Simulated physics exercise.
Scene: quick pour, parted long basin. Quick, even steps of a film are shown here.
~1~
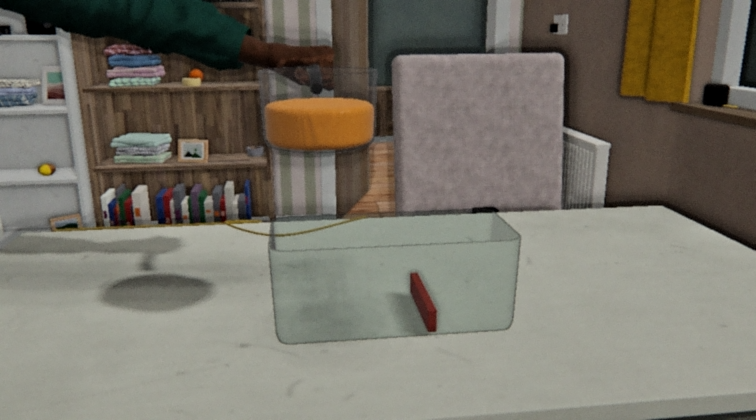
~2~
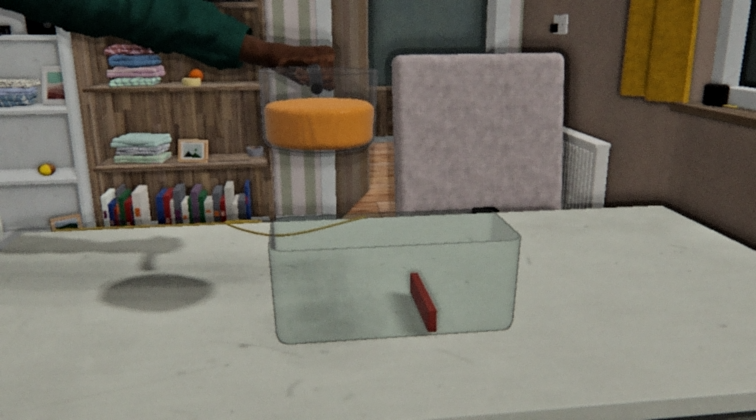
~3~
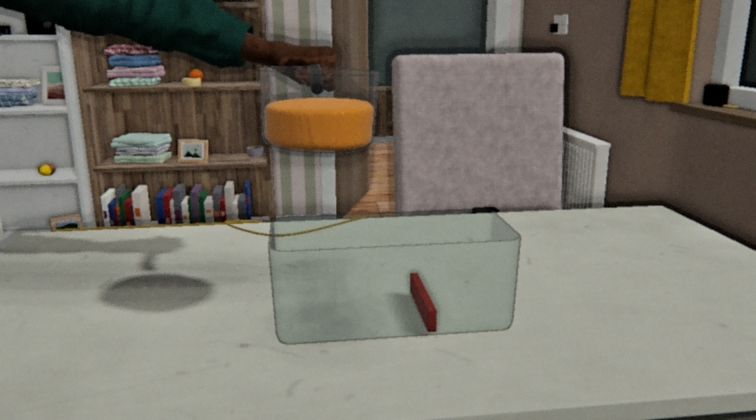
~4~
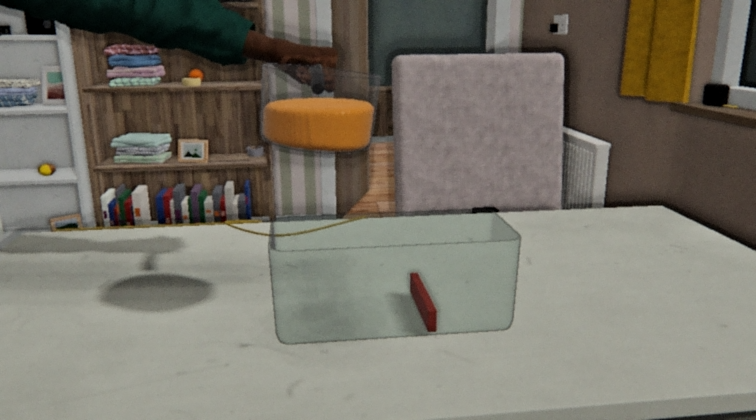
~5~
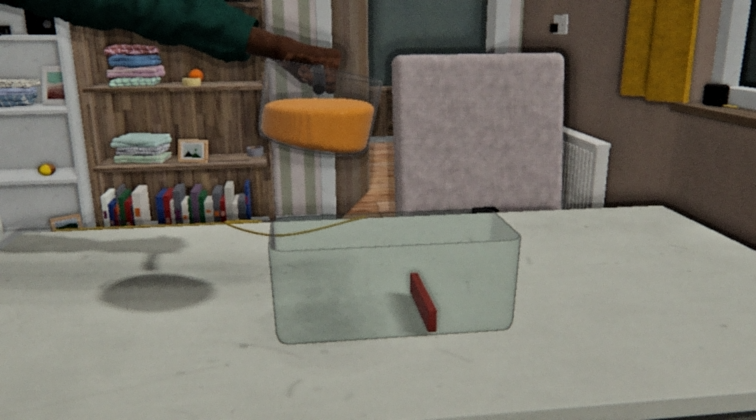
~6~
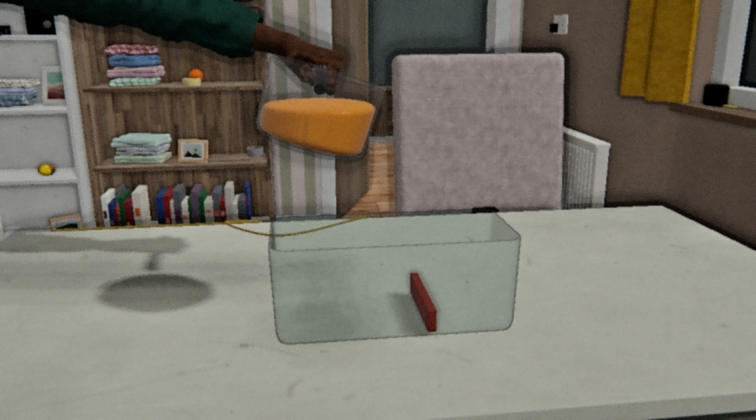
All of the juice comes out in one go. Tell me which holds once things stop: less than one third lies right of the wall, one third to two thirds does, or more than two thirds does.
The share right of the wall fails to exceed two thirds but reaches one third.
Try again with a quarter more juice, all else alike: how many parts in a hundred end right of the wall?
I'd reckon close to 50 %.
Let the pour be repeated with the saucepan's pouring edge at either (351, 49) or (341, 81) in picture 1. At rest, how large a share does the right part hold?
First some 25, then 10 per cent.
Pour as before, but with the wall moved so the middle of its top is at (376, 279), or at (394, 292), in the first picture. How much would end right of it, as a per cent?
Around 95 percent in try one and around 80 percent in try two.
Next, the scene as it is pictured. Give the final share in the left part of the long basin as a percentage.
Near 50 in a hundred.
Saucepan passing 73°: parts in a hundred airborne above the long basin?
I'd put it at roughly 25 percent of it.
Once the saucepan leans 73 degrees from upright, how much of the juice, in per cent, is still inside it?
70 in a hundred.
A moment on, the saucepan is tipped part way and 70 per cent is still to pour, 2 is left of the wall and 1 right of it.
Next, the saucepan is tipped right over and 13 per cent is still to pour, 24 is left of the wall and 48 right of it.
Then the saucepan is tipped right over and 0 per cent is still to pour, 51 is left of the wall and 47 right of it.
Later the saucepan is tipped right over and 0 per cent is still to pour, 51 is left of the wall and 48 right of it.
Finally, 51 per cent lies left of the wall, 48 right of it and 1 outside.
